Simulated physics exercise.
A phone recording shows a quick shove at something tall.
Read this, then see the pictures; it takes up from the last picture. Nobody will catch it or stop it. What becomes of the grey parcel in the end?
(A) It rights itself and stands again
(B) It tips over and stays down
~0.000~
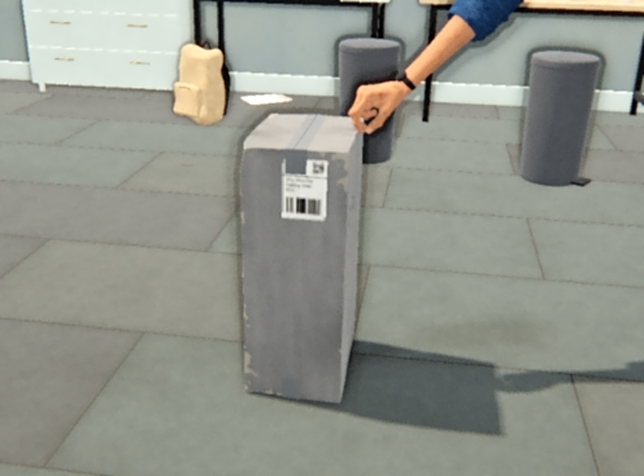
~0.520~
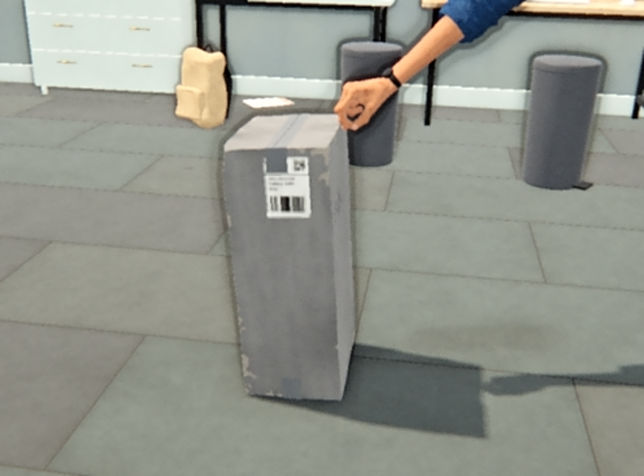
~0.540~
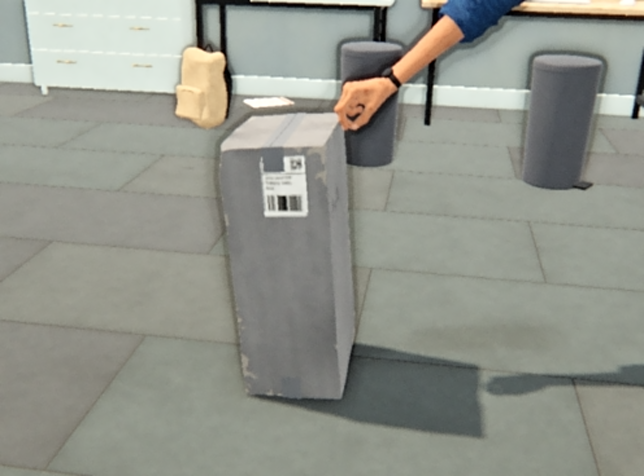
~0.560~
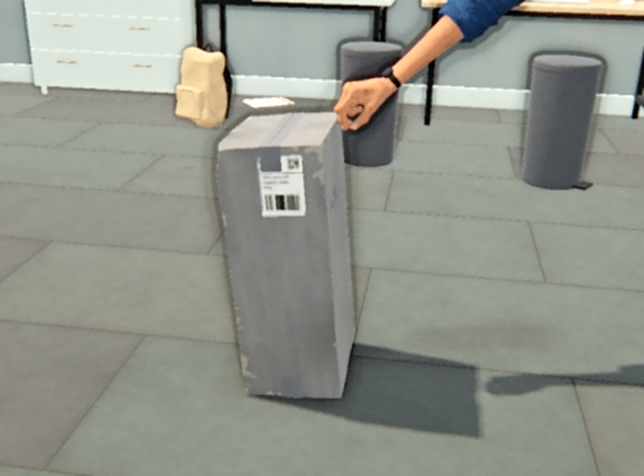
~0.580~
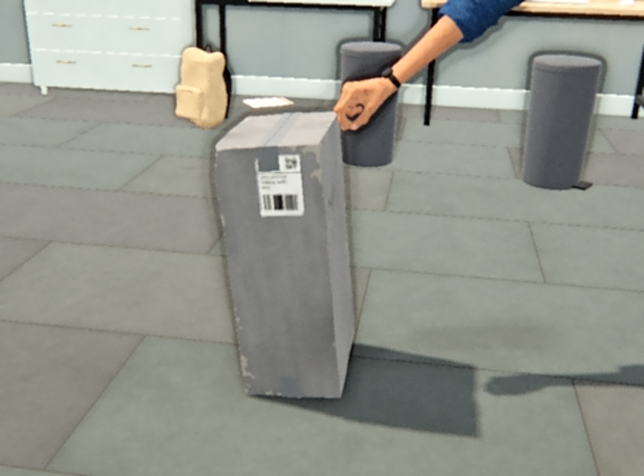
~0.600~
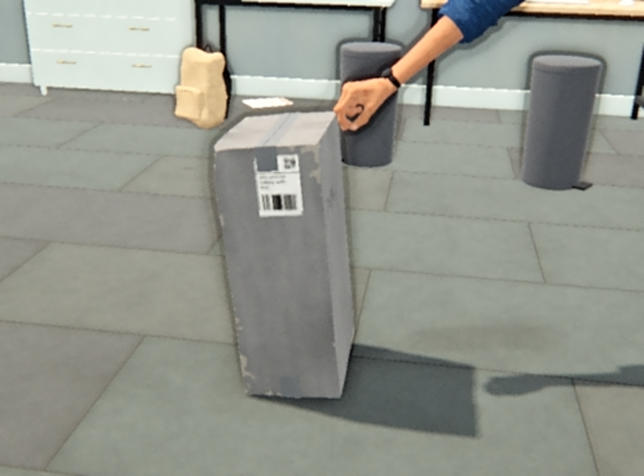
Option A: It rights itself and stands again.
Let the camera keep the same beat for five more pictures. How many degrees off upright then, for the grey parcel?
I'd expect to see 6° off upright in that final picture.
After 0.80 s, grey parcel upright near (304, 258).
At rest (1.8 s), the grey parcel rocks back upright, near (305, 258).
